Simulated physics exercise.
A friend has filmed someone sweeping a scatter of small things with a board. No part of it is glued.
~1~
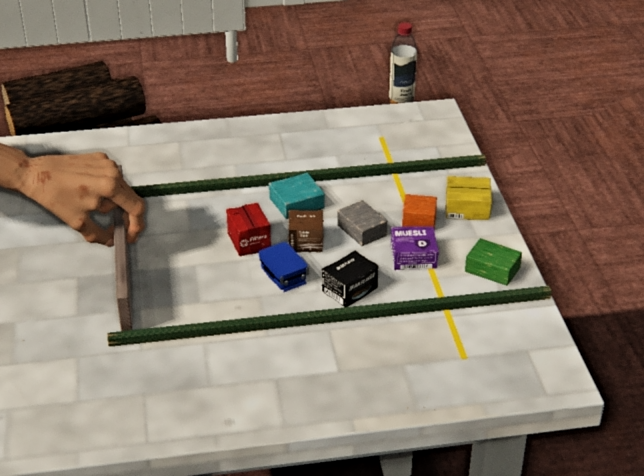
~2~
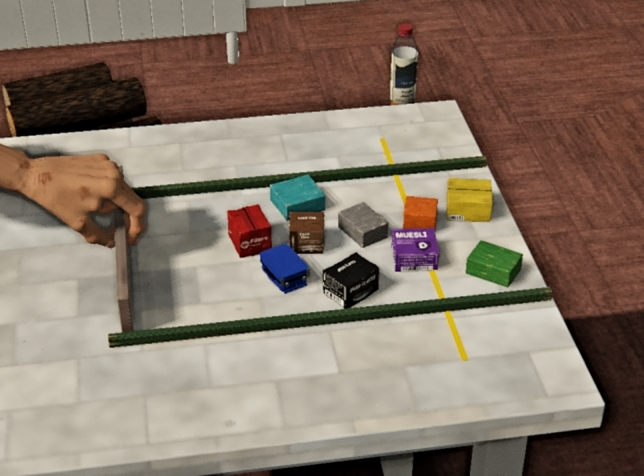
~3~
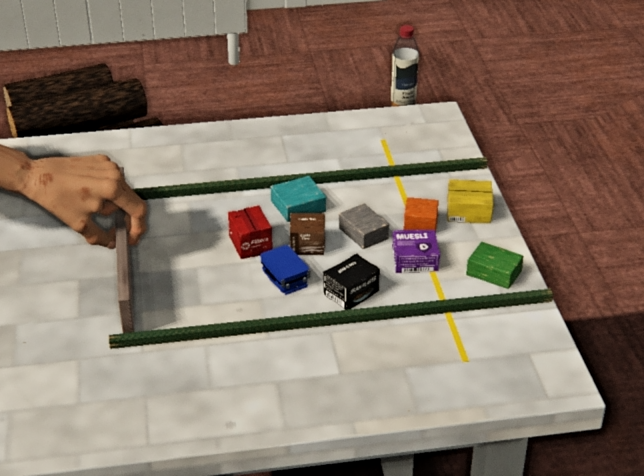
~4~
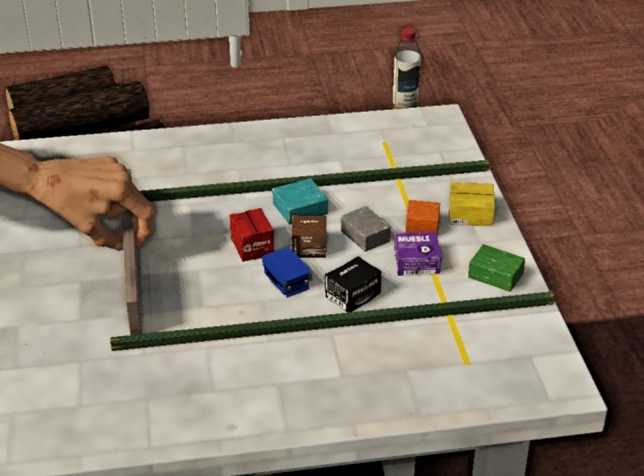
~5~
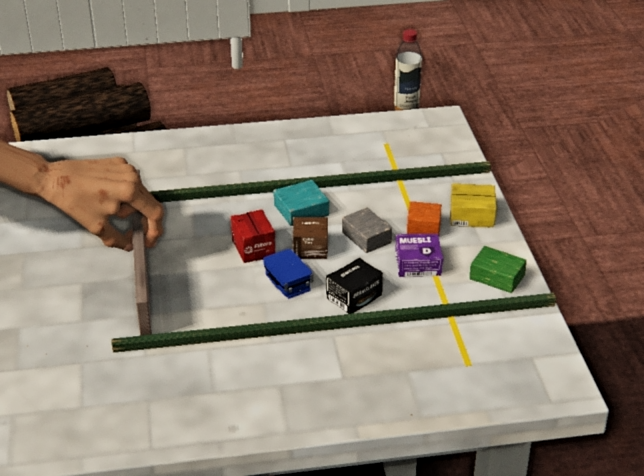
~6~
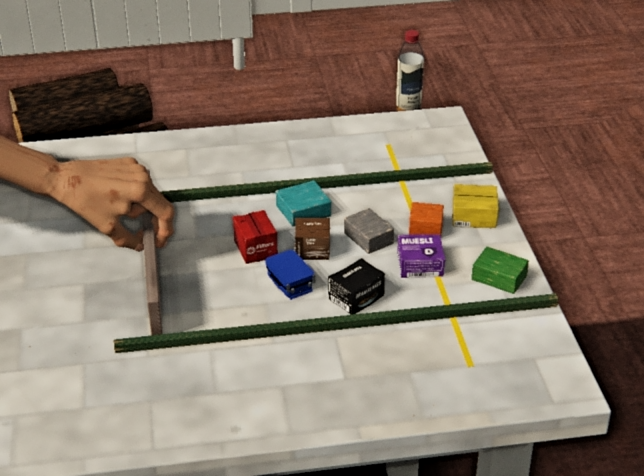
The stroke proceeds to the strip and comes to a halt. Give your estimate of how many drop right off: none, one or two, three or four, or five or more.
My estimate: One or two.
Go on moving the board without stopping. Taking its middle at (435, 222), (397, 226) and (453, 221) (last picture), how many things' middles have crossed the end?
2, 1 and 3.
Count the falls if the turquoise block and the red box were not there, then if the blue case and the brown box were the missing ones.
Falls come to 1 the first time and 1 the other time.
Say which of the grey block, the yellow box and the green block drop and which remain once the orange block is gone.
The grey block survives; the yellow box goes over; the green block does not fall.
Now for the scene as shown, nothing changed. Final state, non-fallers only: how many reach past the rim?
The number would be 1.
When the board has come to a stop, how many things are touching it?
4 in contact.
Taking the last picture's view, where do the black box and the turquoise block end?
Look around (469, 287) for the first and around (431, 195) for the second.
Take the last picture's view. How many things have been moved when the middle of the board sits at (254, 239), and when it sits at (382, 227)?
I get 1 at the one place and 9 at the other.
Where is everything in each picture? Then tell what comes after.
In the first frame, yellow box (468, 198); green block (493, 262); orange block (420, 213); board (122, 245); tape (418, 234).
In the second frame, green block (494, 264); blue case (284, 270).
In the third frame, orange block (421, 216); turquoise block (298, 199).
In the fourth frame, yellow box (472, 204); black box (353, 284).
In the fifth frame, green block (498, 269); board (140, 249).
In the sixth frame, yellow box (475, 206); green block (500, 270); orange block (426, 221); board (150, 249); tape (424, 242).
A little later, none off yet; yellow box at rest near (475, 206); green block at rest near (500, 270); orange block at rest near (426, 221).
Next, none off yet; yellow box shifted a little near (487, 202); green block at rest near (500, 270); orange block shifted about its own width near (455, 217).
When it is over, the number that fall off is one or two; down, orange block and yellow box.
